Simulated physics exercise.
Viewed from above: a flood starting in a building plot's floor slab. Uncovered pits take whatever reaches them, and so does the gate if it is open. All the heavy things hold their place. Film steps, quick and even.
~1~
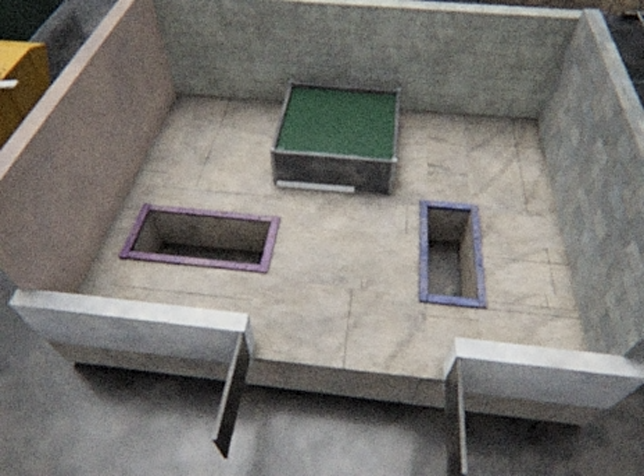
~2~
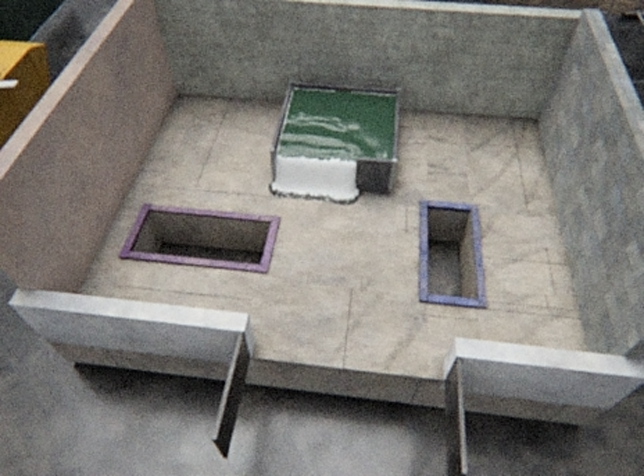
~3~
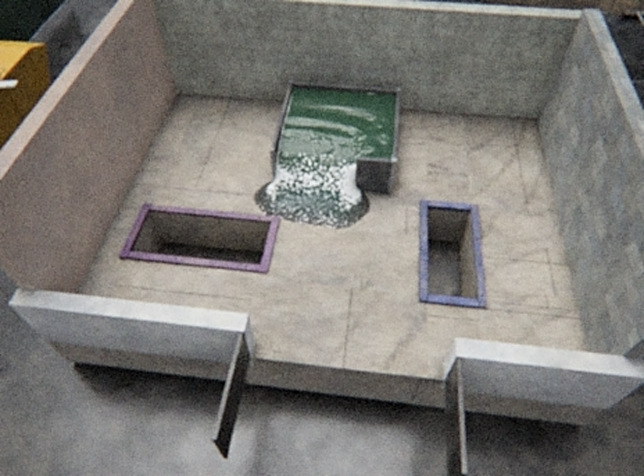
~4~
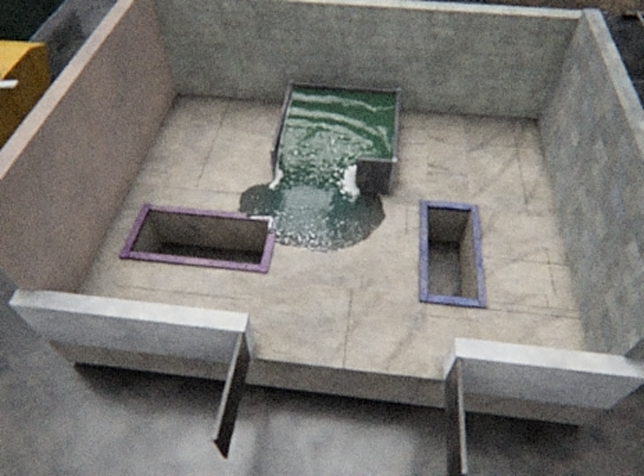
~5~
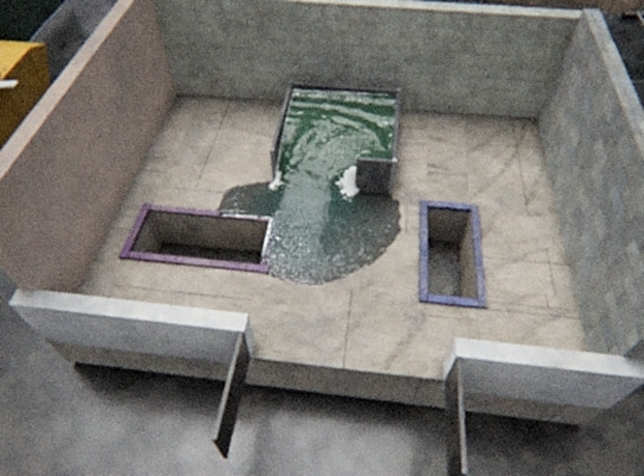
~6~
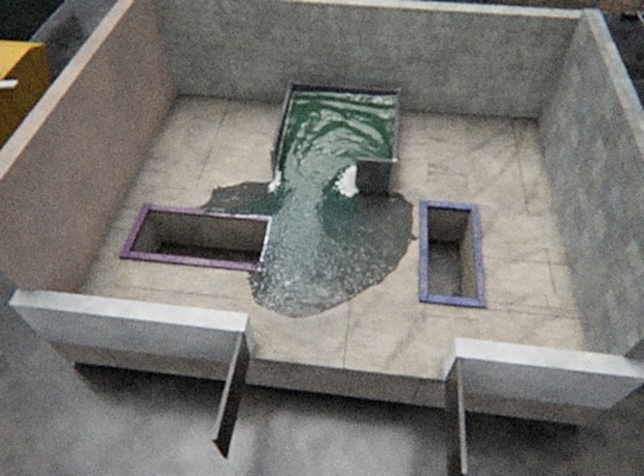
Green water pours from the front of an open, square tank near the back wall of a walled concrete floor slab, seen from above by a still camera. A purple-rimmed rectangular pit lies at left, a blue-rimmed one at right, with a front opening between low pale walls. The water gushes out white, then spreads forward and sideways in a dark, widening sheet, reaching the purple rim.
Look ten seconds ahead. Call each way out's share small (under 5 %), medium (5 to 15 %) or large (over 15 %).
Small, medium or large: The gate gets a large share; the blue pit gets a small share; the purple pit gets a large share.
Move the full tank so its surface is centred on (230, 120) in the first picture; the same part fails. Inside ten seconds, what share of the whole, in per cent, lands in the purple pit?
Within ten seconds the purple pit collects 65 percent of the total.
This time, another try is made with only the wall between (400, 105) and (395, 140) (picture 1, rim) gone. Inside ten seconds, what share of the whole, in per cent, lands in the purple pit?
The purple pit gets 2 per cent.
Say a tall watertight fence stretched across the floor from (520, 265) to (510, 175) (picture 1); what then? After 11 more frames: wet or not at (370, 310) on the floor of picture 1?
As far as I can tell, it ends up soaked.
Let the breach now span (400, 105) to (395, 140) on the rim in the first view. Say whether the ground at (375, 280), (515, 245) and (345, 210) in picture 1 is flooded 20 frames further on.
Taking them in order, I'd say not reached, swamped and not reached.
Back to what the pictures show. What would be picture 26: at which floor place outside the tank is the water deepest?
Somewhere around (299, 188).
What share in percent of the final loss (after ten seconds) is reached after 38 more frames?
Log: Around 90 %, estimated.
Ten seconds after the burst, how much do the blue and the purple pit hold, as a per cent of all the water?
I'd put them at roughly 0 and 24 per cent respectively.
A moment on, water covers 25 % of the floor; the gate 3 %, the blue pit 0 %, the purple pit 7 %.
Next, water covers 30 % of the floor; the gate 13 %, the blue pit 0 %, the purple pit 14 %.
Then, water covers 40 % of the floor; the gate 26 %, the blue pit 0 %, the purple pit 19 %.
Later, water covers 45 % of the floor; the gate 38 %, the blue pit 0 %, the purple pit 23 %.
In the end, water covers 50 % of the floor; the gate 45 %, the blue pit 0 %, the purple pit 24 %.
